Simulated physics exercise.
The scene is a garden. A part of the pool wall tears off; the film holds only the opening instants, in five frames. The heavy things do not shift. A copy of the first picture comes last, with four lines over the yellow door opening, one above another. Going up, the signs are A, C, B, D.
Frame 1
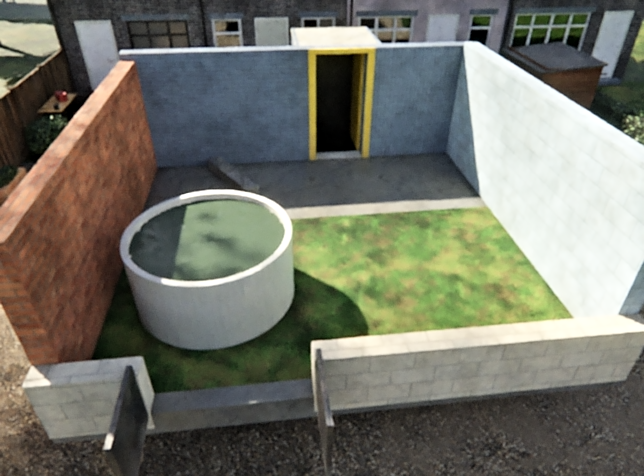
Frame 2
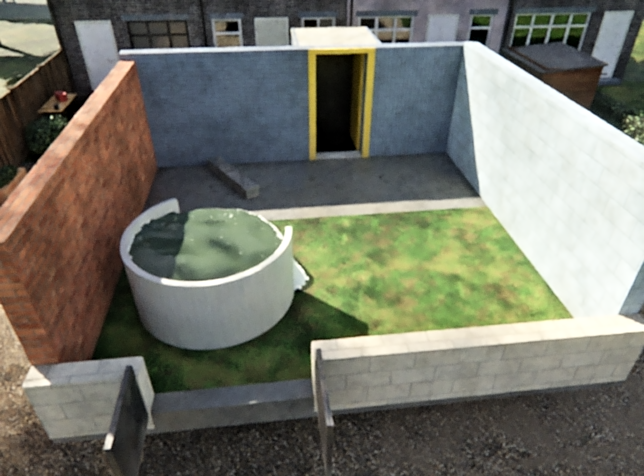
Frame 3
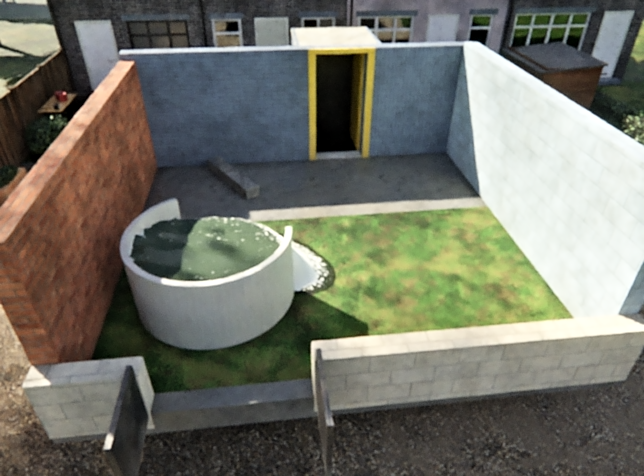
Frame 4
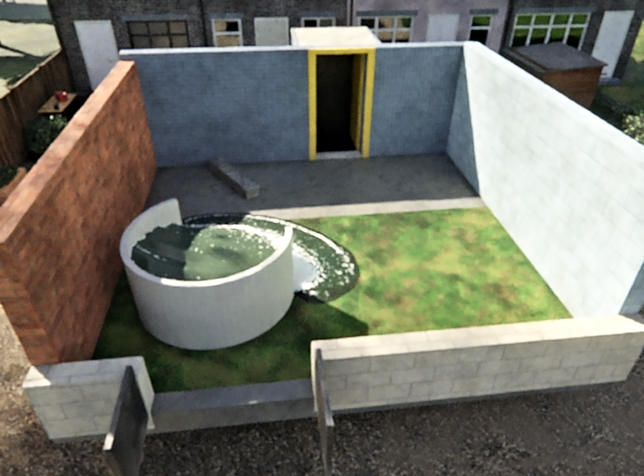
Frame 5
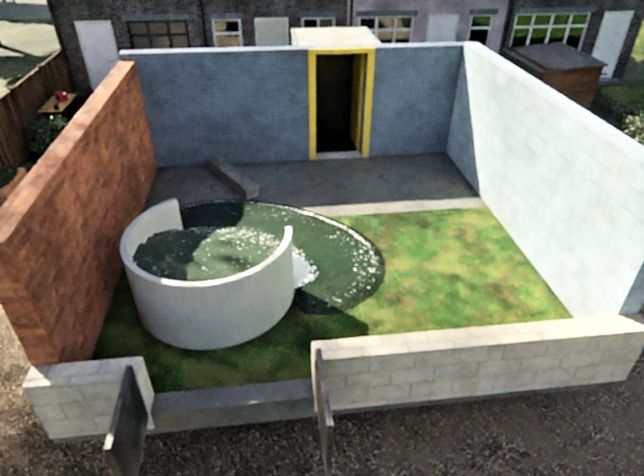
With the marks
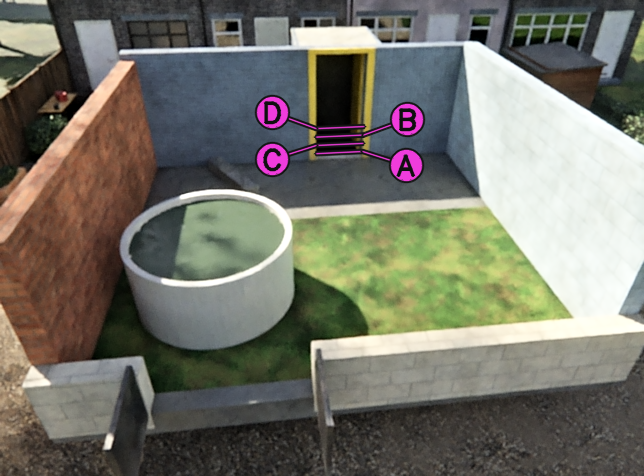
Water pours from a broken round pool and spreads across the grass and paving in a walled garden.
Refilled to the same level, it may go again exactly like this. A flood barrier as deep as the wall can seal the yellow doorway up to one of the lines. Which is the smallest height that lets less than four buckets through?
That is line C.
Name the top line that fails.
A.
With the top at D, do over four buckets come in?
No, that is safe.
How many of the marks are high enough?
Three of the four.
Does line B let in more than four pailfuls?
No.
On the marked copy, A at (339, 152); B at (340, 136); C at (339, 144); D at (340, 127); from the bottom up A, C, B, D.
With A, about 10 bucketfuls get in.
With B, nothing gets over.
With C, a splash gets over, under a bucket.
With D, nothing gets over.
